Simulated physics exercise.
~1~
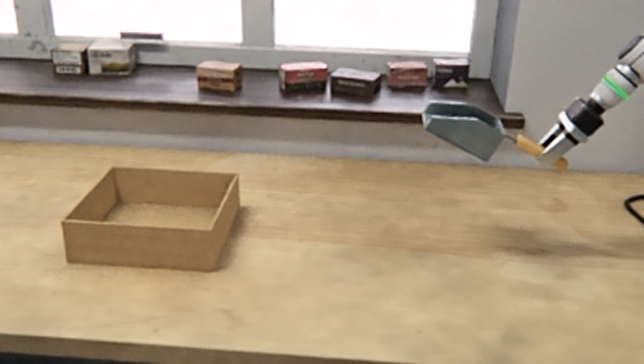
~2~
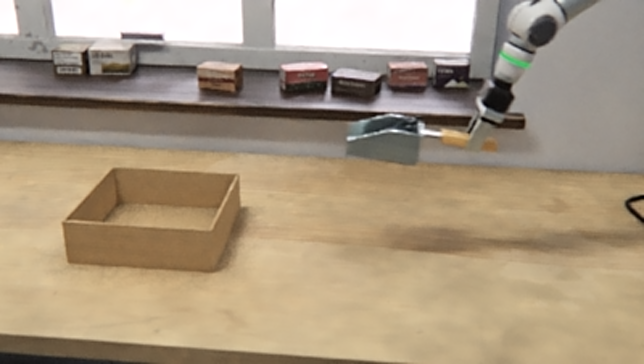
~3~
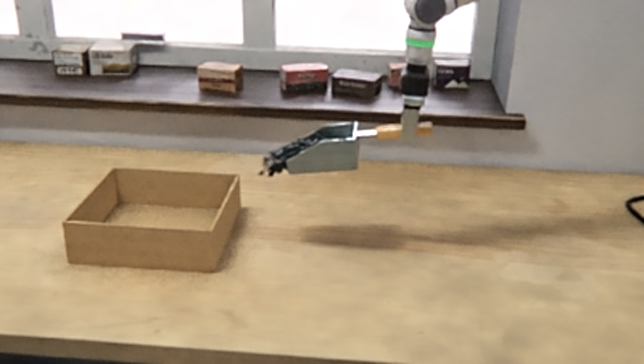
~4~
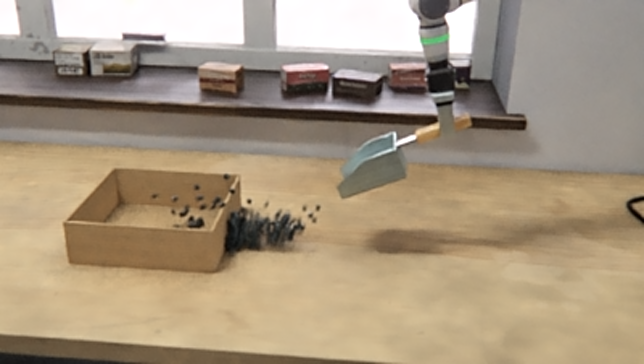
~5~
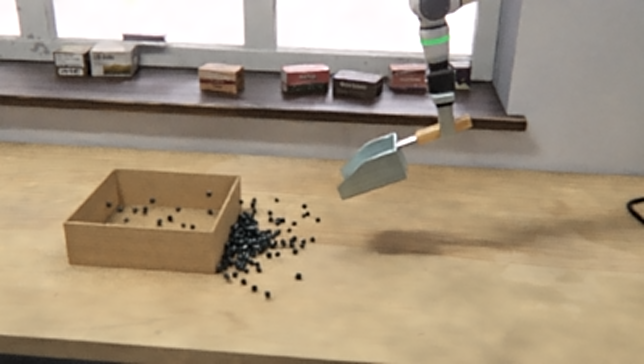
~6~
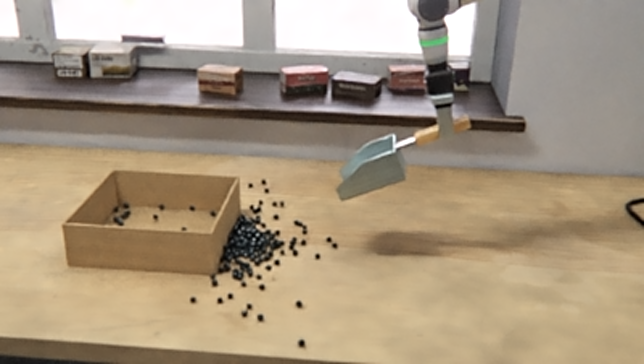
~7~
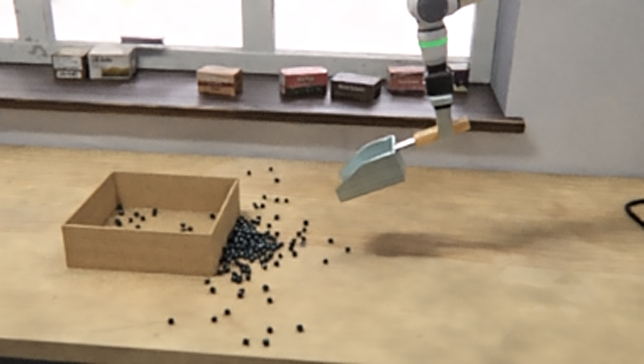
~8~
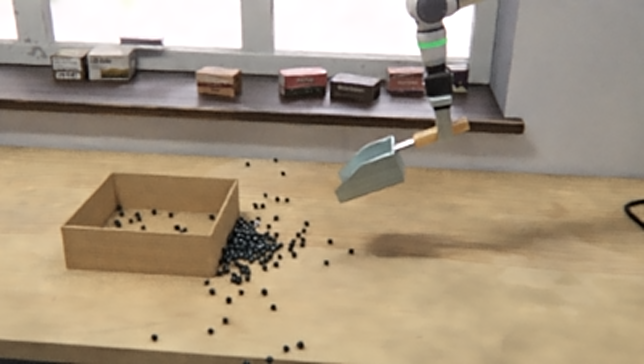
A pale wooden tabletop stands before a window, seen from slightly above by a gently swaying camera. An open tan box sits at left, small cartons line the dark sill behind, and at right a robot arm with a green light grips a grey-green scoop by its wooden handle. The arm carries the scoop left toward the box, tipping it forward as dark beads slide to its lip. It then draws back right, tilting further, and the beads fly out. A few land in the box, but most heap against its right side and scatter across the table while the empty scoop hangs still.
